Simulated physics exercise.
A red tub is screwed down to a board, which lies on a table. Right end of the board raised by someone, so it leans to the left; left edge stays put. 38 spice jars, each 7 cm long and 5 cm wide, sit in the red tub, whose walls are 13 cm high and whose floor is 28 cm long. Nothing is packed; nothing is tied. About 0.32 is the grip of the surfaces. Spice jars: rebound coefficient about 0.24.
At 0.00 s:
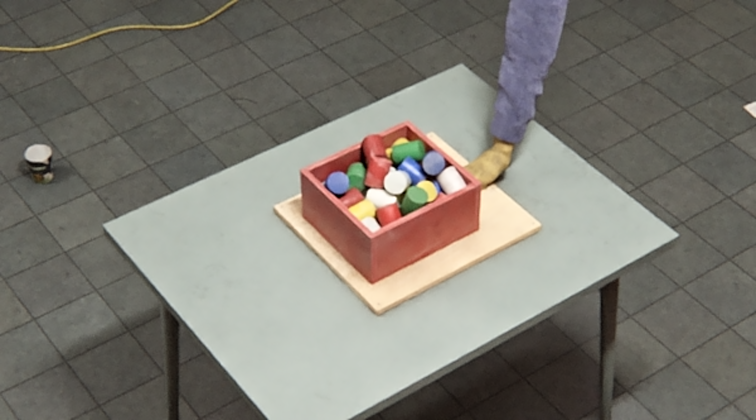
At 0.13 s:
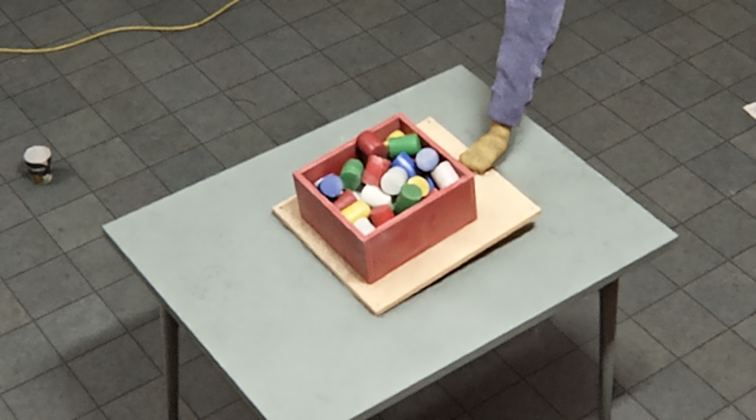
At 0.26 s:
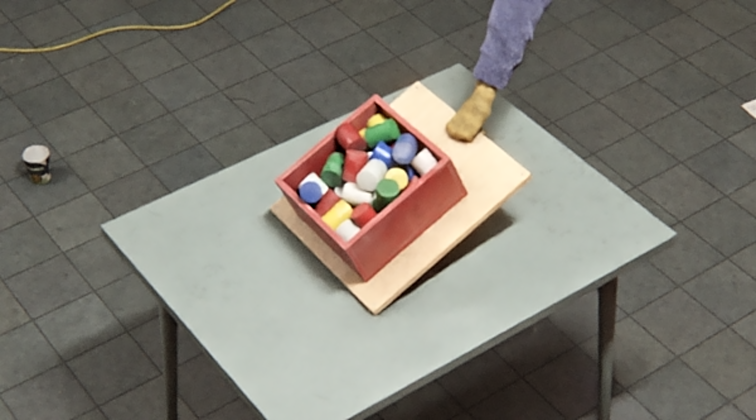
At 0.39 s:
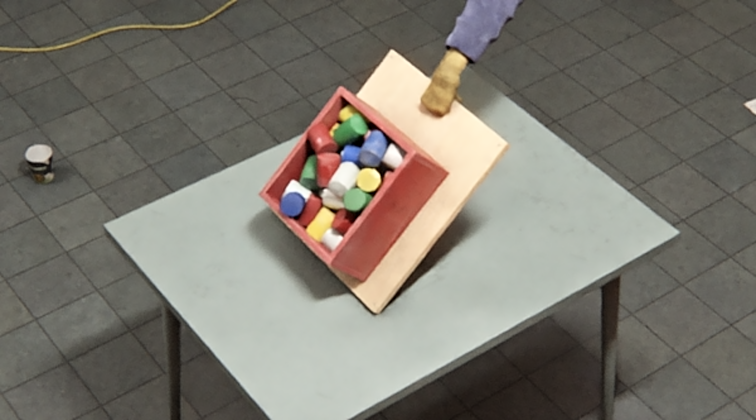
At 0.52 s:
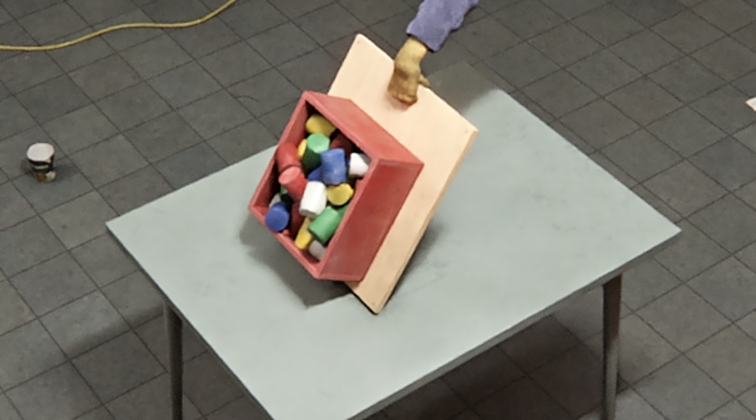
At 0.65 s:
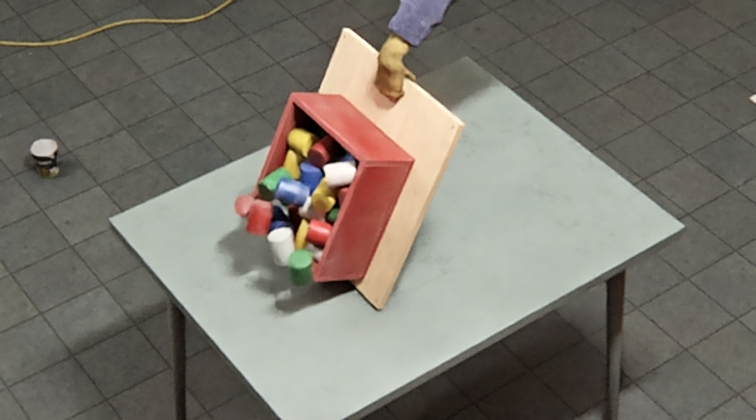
A gloved hand on a purple-sleeved arm reaches in from the upper right over a grey table on a dark tiled floor, seen from above. A red tub packed with red, green, blue, yellow and white cylinders sits on a pale board, with a yellow cord and small can beyond. The hand raises the board's right end, tilting the tub steeply leftward as the cylinders shift and bunch toward its open side.
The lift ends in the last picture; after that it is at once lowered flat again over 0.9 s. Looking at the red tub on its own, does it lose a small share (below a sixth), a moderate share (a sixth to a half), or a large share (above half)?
It loses a moderate share.
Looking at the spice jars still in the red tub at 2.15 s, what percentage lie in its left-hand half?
Close to 60 percent, I reckon.
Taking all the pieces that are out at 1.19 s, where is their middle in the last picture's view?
Centre estimate: Around (199, 312).
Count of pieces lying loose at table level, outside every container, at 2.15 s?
I'd put it at close to 4.
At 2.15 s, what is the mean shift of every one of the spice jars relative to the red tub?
Roughly 20 cm to the left of where they started, on average.
After 0.89 s, tilt 52°; 6 of 38 out of the red tub.
After 1.19 s, tilt 22°; 10 of 38 out of the red tub.
After 1.61 s, tilt 0°; 10 of 38 out of the red tub.
When it is over (at 2.15 s), 10 of 38 out of the red tub. Asked share, 10 of 38, 26 per cent.
